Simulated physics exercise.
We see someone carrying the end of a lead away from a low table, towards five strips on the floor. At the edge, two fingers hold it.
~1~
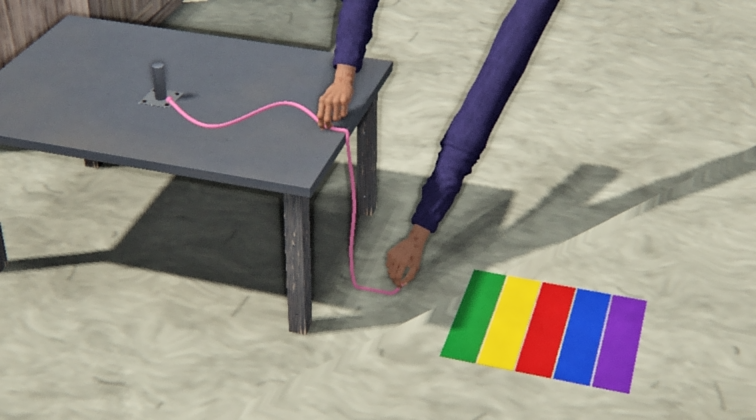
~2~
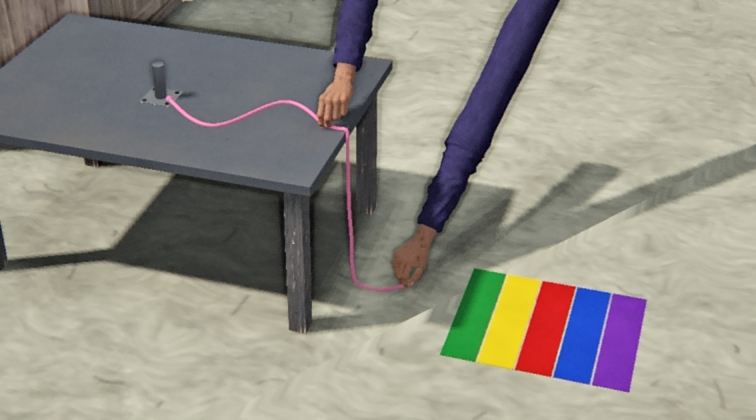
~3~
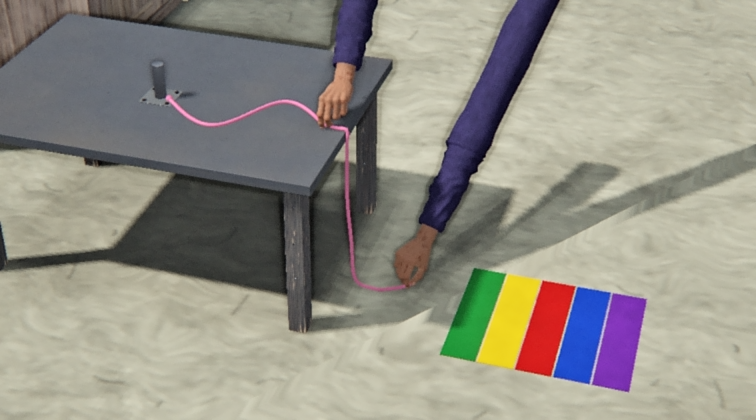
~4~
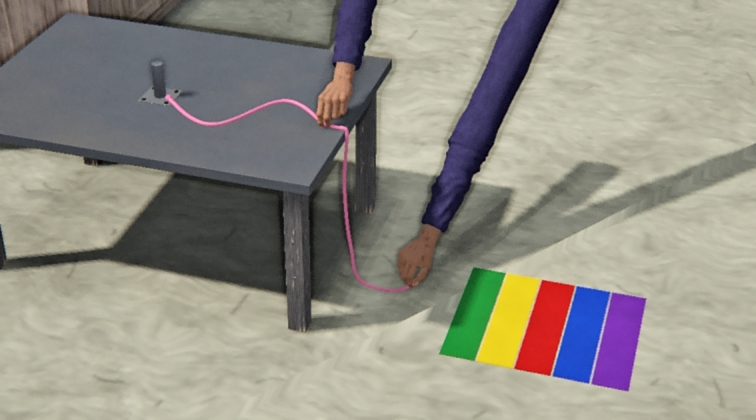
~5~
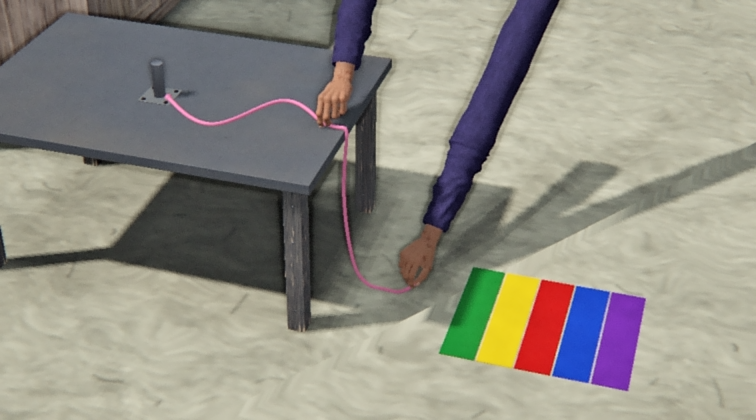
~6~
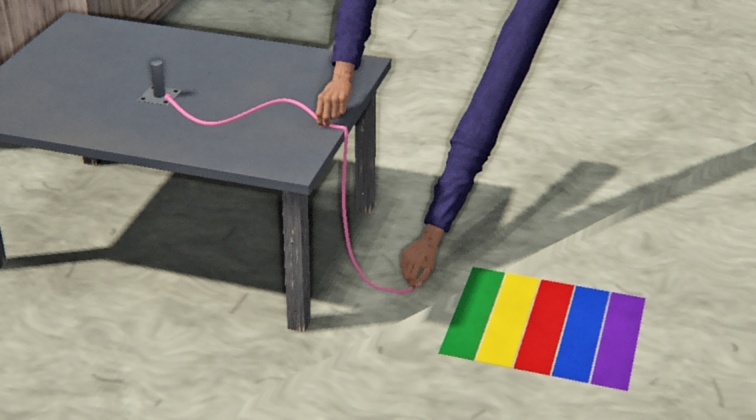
Two hands in dark purple sleeves hold a pink cord at a low dark table on pale, rough ground, seen from above at an angle. The cord curves from a short post on the tabletop to fingers at the right edge, then hangs to the lower hand, left of green, yellow, red, blue and purple strips. The lower hand shifts slightly right, drawing the hanging cord into a softer curve, while the upper hand stays put.
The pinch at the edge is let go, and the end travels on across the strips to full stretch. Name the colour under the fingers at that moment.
Blue.
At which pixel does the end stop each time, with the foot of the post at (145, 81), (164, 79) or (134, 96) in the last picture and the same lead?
Around (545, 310), then (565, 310), then (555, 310).
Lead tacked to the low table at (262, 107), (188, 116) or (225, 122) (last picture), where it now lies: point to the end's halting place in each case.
It comes to rest around (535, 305), (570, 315) and (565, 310) respectively.
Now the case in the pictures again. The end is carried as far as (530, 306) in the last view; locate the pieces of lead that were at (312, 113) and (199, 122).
They end up somewhere around (349, 141) and (228, 104).
Early on, end near (530, 306); over red.
Midway, end near (564, 312); over red.
At the end of the slack, end near (585, 316); over blue. The blue one.
